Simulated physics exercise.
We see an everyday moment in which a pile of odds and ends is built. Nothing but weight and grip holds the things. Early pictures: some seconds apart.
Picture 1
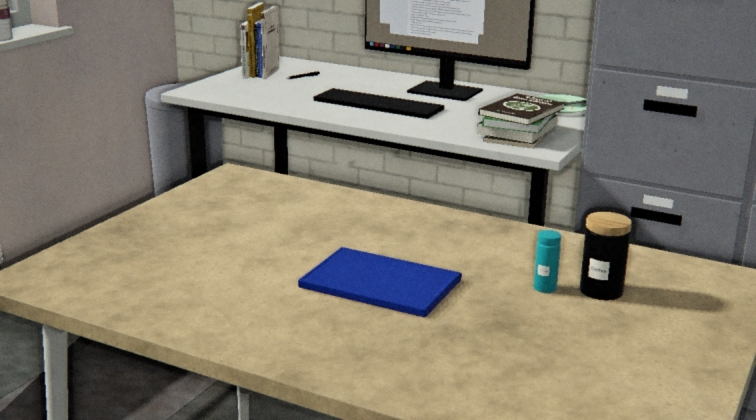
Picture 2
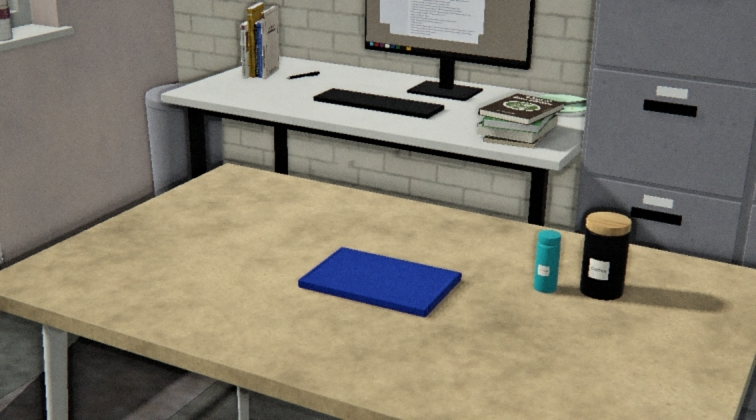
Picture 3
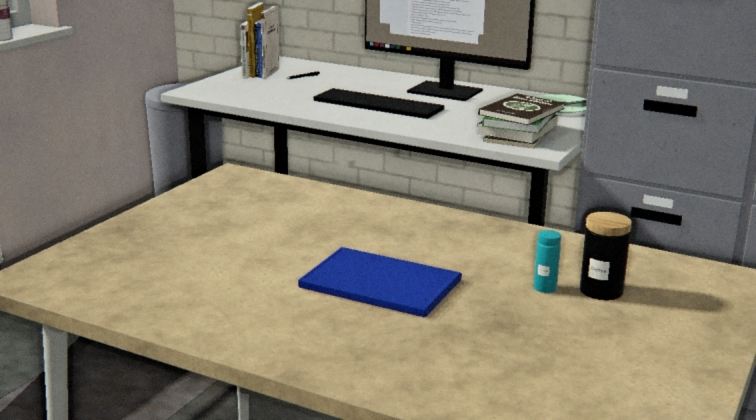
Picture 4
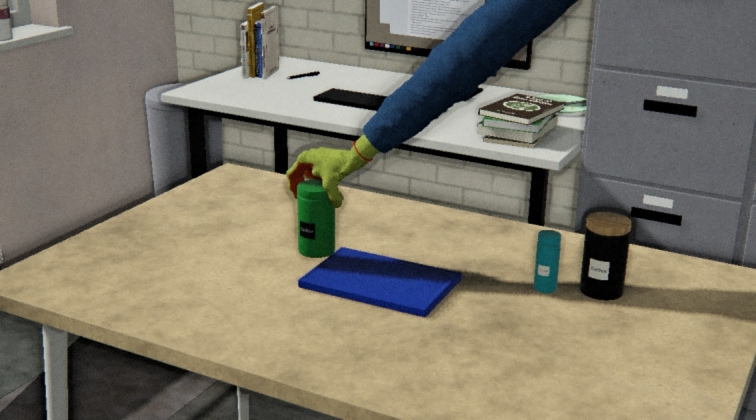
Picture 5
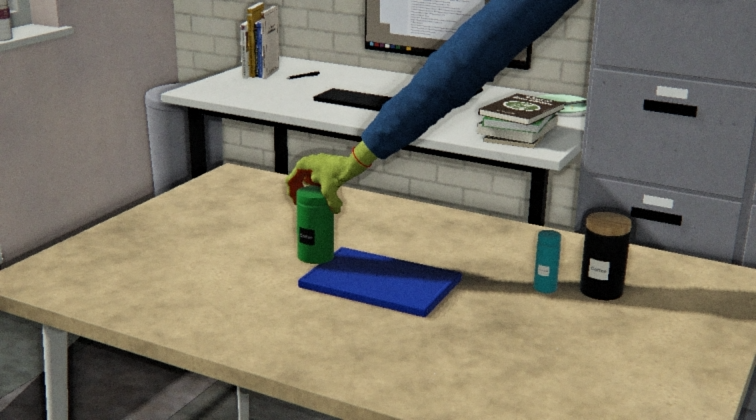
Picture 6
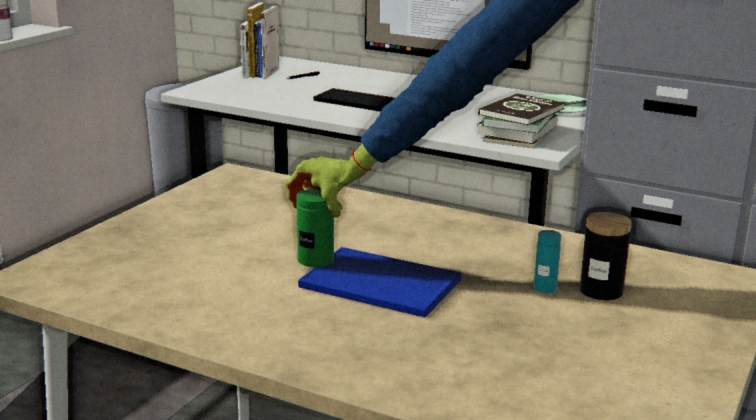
On a wooden table in an office, a blue tray, a turquoise shaker and a black jar sat still until a greenish hand in a blue sleeve lowered a green jar slightly beside the tray's left corner.
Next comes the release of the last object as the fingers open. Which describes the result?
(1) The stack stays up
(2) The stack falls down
Answer: 2.
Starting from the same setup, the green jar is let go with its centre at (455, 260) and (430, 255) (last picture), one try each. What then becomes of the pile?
First attempt - it comes down; second attempt - it does not fall.
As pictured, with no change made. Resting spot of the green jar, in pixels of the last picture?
I'd say around (270, 242) in the last view.
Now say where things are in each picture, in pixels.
The last thing is not in view yet; turquoise shaker (548, 261), in the first frame.
The last thing is not in view yet; black jar (605, 256), in the second frame.
The last thing is not in view yet; blue tray (381, 280), in the third frame.
On its way; green jar (317, 219); turquoise shaker (548, 261), in the fourth frame.
On its way; green jar (315, 224); black jar (605, 256), in the fifth frame.
In place under the hand; green jar (315, 228); blue tray (381, 280), in the sixth frame.
Then, 0.30 s past the last view, green jar rocked 25° from its first pose near (303, 230).
Then, 0.50 s past the last view, green jar now fallen.
Then, 1.90 s past the last view, nothing new.
Finally, fallen, green jar; the other 3 still in place. Final places as the last picture's camera would see them, green jar near (270, 242). The pile loses its balance.
